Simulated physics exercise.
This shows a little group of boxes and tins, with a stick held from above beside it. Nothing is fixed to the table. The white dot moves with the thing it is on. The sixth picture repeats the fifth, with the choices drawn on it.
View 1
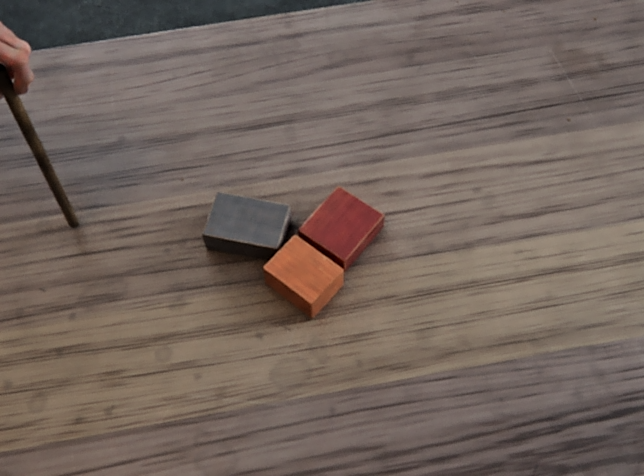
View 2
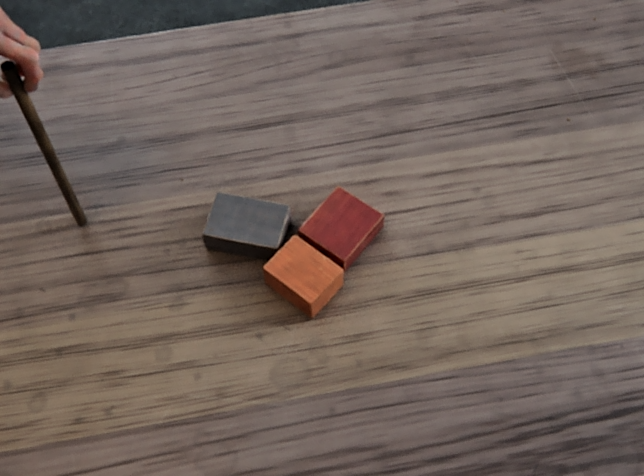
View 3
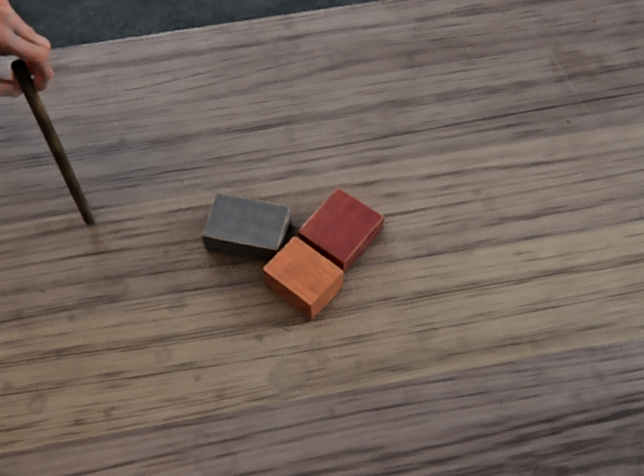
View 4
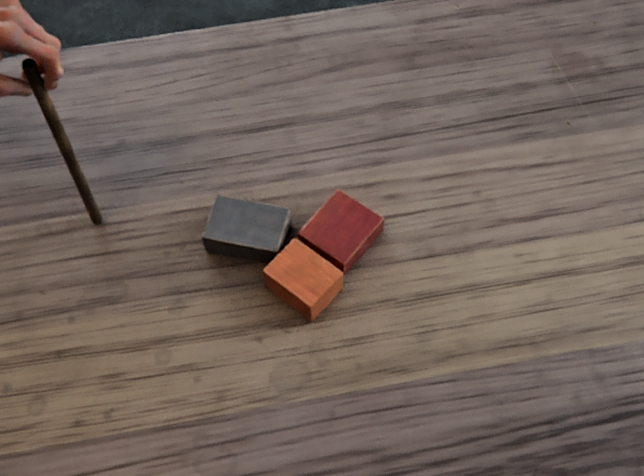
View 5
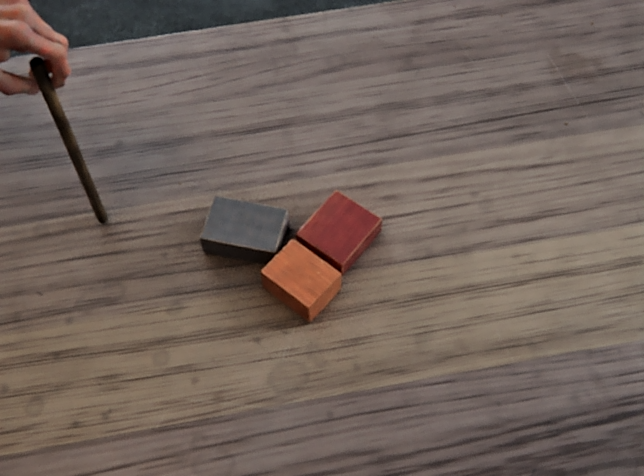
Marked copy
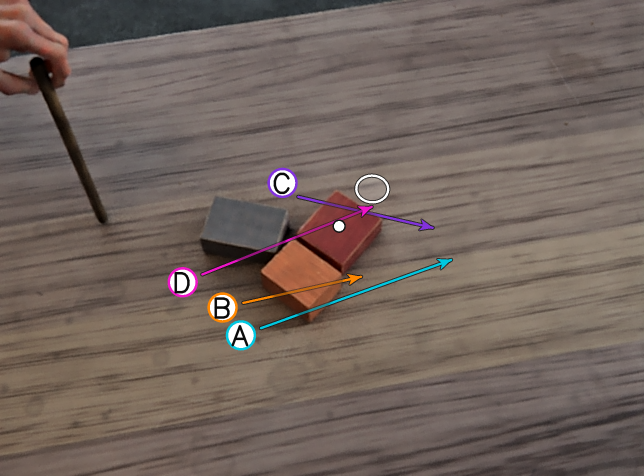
We see grey, red and orange blocks grouped on a wood-grained surface while a hand at the upper left holds a thin stick and moves it slowly a short way right; the blocks stay almost completely still.
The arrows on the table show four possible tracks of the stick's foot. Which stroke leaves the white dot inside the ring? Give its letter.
Stroke B.
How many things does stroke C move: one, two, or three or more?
One.
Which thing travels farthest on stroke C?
The red block.
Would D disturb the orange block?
On that stroke, no.
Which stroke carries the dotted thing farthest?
B.
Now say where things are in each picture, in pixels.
Red block (341, 228); orange block (303, 276); grey block (248, 227), in the first picture.
Grey block (248, 227); red block (341, 228), in the second picture.
Orange block (303, 277); grey block (248, 228), in the third picture.
Red block (341, 231); orange block (303, 279), in the fourth picture.
Grey block (245, 231); red block (339, 232); orange block (301, 280), in the fifth picture.
On the marked copy, A from (261, 328) to (451, 260); B from (243, 303) to (361, 277); C from (298, 197) to (433, 228); D from (202, 274) to (372, 207); the ring at (372, 189); the white dot at (339, 226).
With B. Early on, foot of the stick (287, 294); red block (345, 229); orange block (316, 273).
Further on, foot of the stick (330, 284); red block (365, 209); orange block (350, 256).
At the end, foot of the stick (361, 278); red block (368, 196); orange block (368, 244); the dot on the red block is in the ring.
As for the rest, A leaves the dotted thing at (341, 211); C leaves the dotted thing at (359, 244); D leaves the dotted thing at (369, 239).
